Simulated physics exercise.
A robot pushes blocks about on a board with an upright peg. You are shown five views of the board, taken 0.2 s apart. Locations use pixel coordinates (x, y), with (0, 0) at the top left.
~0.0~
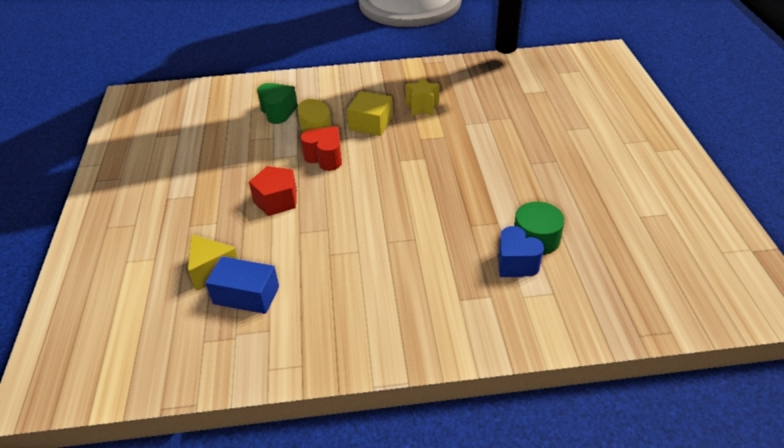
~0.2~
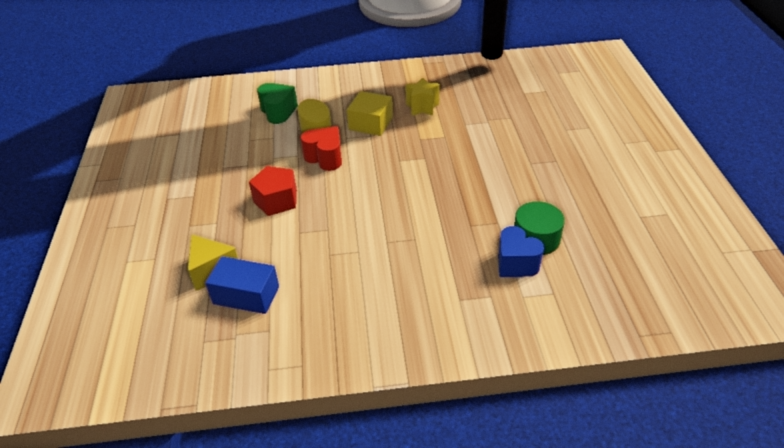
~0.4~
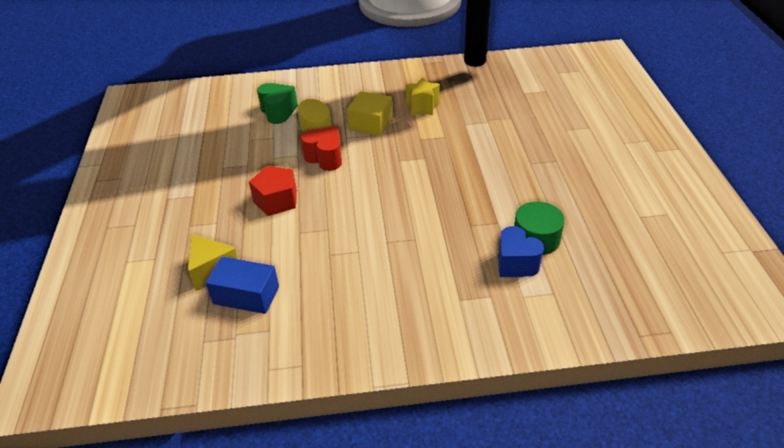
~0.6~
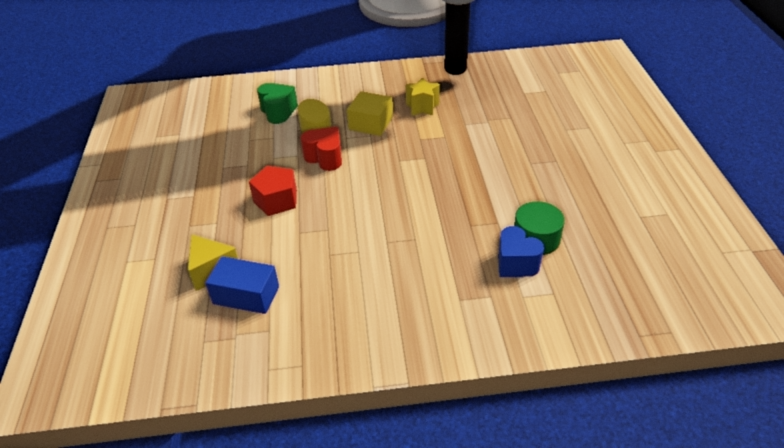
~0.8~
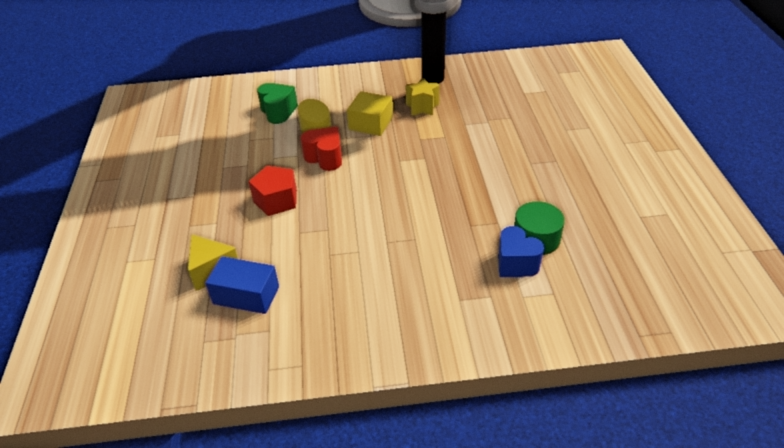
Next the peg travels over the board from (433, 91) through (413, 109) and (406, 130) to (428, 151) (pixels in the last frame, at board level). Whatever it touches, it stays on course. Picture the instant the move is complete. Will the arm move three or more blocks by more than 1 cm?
Going by the path, no.
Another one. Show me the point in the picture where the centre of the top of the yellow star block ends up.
So, by the moment the path ends, you'll find the top centre of the yellow star block at (406, 138).
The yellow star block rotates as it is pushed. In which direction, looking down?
Viewed from above, clockwise.
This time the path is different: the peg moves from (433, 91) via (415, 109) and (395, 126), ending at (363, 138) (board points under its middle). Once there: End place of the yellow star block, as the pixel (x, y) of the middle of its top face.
My prediction: (383, 128).
The first path, step by step. One third of the way, peg at (413, 98); yellow star block at (408, 102), turned 25° anticlockwise.
Two thirds of the way, peg at (406, 119); yellow star block at (401, 125), turned 25° anticlockwise.
At the end, peg at (428, 139); yellow square piece unmoved; yellow star block at (406, 138), turned 20° clockwise.
